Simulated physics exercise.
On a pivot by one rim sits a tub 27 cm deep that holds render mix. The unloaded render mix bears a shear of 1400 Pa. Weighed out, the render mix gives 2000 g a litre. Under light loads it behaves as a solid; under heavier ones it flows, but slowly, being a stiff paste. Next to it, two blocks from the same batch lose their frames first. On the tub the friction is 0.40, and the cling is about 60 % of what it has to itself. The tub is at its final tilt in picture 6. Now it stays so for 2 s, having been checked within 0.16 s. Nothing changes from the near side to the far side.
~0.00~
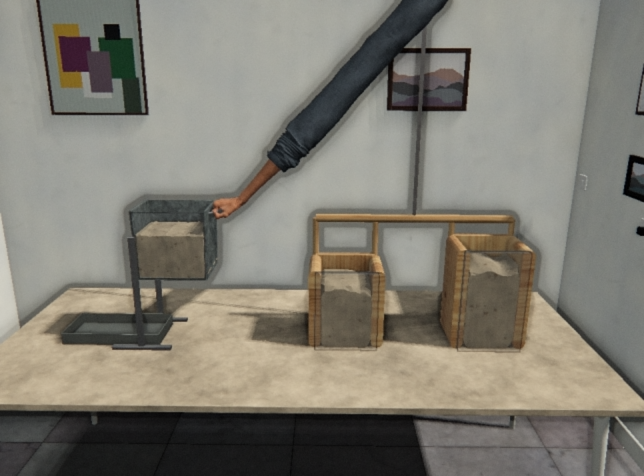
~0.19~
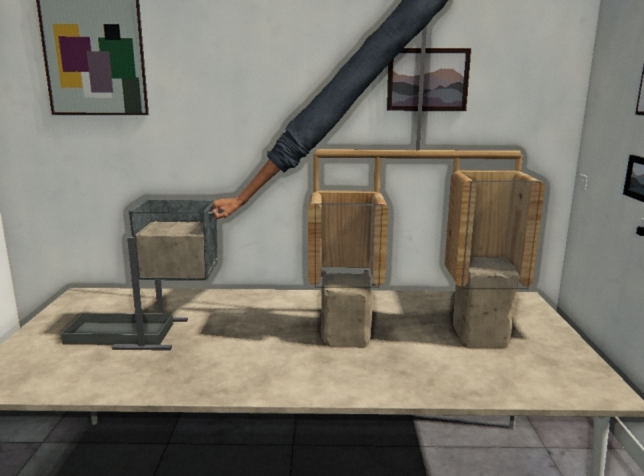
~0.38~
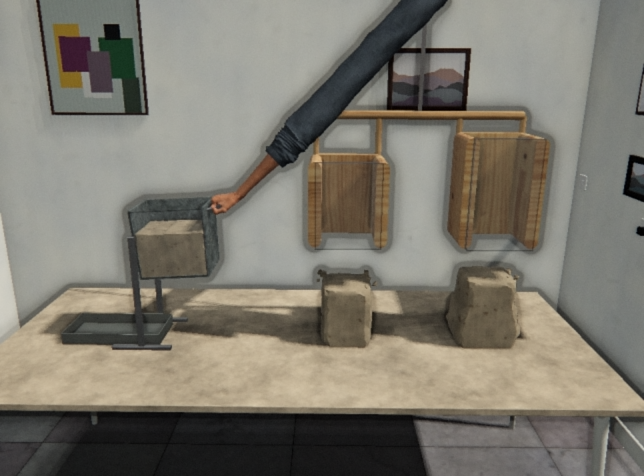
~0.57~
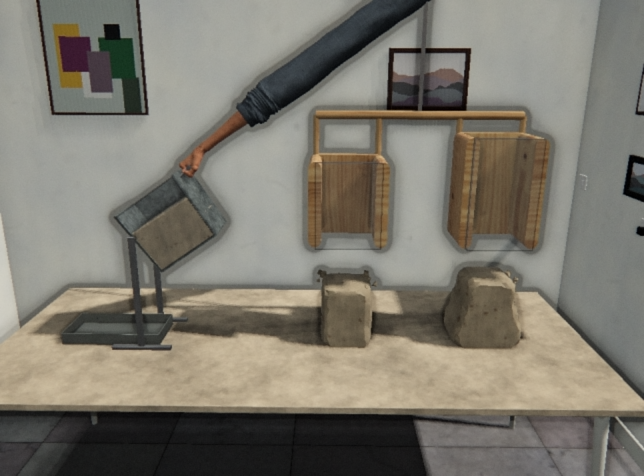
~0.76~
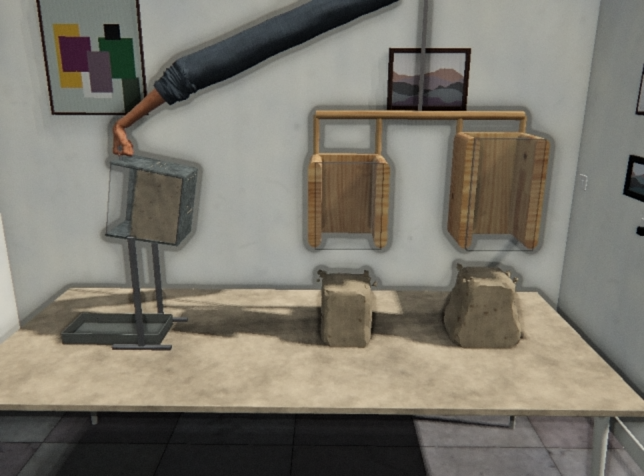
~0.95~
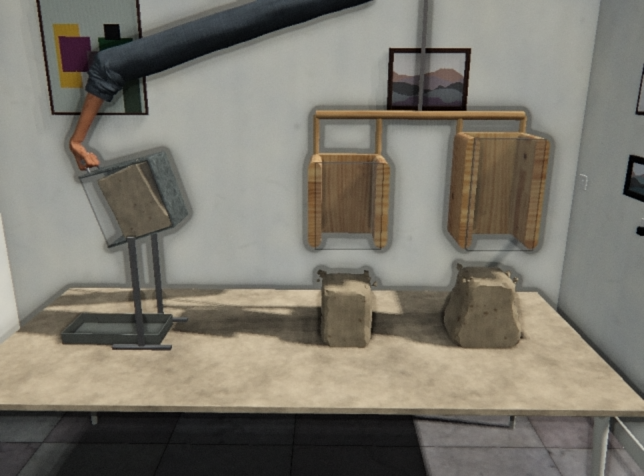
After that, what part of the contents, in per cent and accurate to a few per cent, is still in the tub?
The part still in the tub is near 35 out of 100.
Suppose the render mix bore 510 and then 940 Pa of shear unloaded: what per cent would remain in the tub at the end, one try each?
The answers, in order, are 30 % and 30 %.
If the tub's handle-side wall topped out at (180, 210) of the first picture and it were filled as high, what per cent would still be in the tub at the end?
That would leave about 100 % in the tub.
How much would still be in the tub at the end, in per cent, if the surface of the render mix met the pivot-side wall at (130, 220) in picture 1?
I'd say close to 0 % stays in the tub.
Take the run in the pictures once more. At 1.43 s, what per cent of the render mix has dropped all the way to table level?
Some 0 % has got all the way down.
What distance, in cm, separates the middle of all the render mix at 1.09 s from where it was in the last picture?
It has gone close to 7 cm.
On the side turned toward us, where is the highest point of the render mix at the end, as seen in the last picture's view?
Somewhere near (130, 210) in the last view.
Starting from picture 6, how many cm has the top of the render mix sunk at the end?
17 cm.
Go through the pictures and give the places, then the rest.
The first frame shows handle-side rim at (203, 212), tilt 0 degrees; highest point of the render mix at (202, 235); test blocks 27 cm, 35 cm high (left to right).
The second frame shows handle-side rim at (203, 212), tilt 0 degrees; highest point of the render mix at (202, 235); test blocks 27 cm, 34 cm high (left to right).
The third frame shows handle-side rim at (201, 208), tilt 3 degrees; highest point of the render mix at (199, 232); test blocks 27 cm, 31 cm high (left to right).
The fourth frame shows handle-side rim at (171, 176), tilt 35 degrees; highest point of the render mix at (184, 200); test blocks 27 cm, 29 cm high (left to right).
The fifth frame shows handle-side rim at (111, 164), tilt 80 degrees; highest point of the render mix at (141, 171); test blocks 27 cm, 29 cm high (left to right).
The sixth frame shows handle-side rim at (80, 179), tilt 107 degrees; highest point of the render mix at (137, 166); test blocks 27 cm, 29 cm high (left to right).
By 1.09 s, the tub is at 107 degrees and holds 96 %.
By 1.26 s, the tub is at 107 degrees and holds 49 %.
By 1.43 s, the tub is at 107 degrees and holds 35 %.
By 1.60 s, the tub is at 107 degrees and holds 35 %.
By 2.95 s, at the end, the tub is at 107 degrees and holds 35 %.
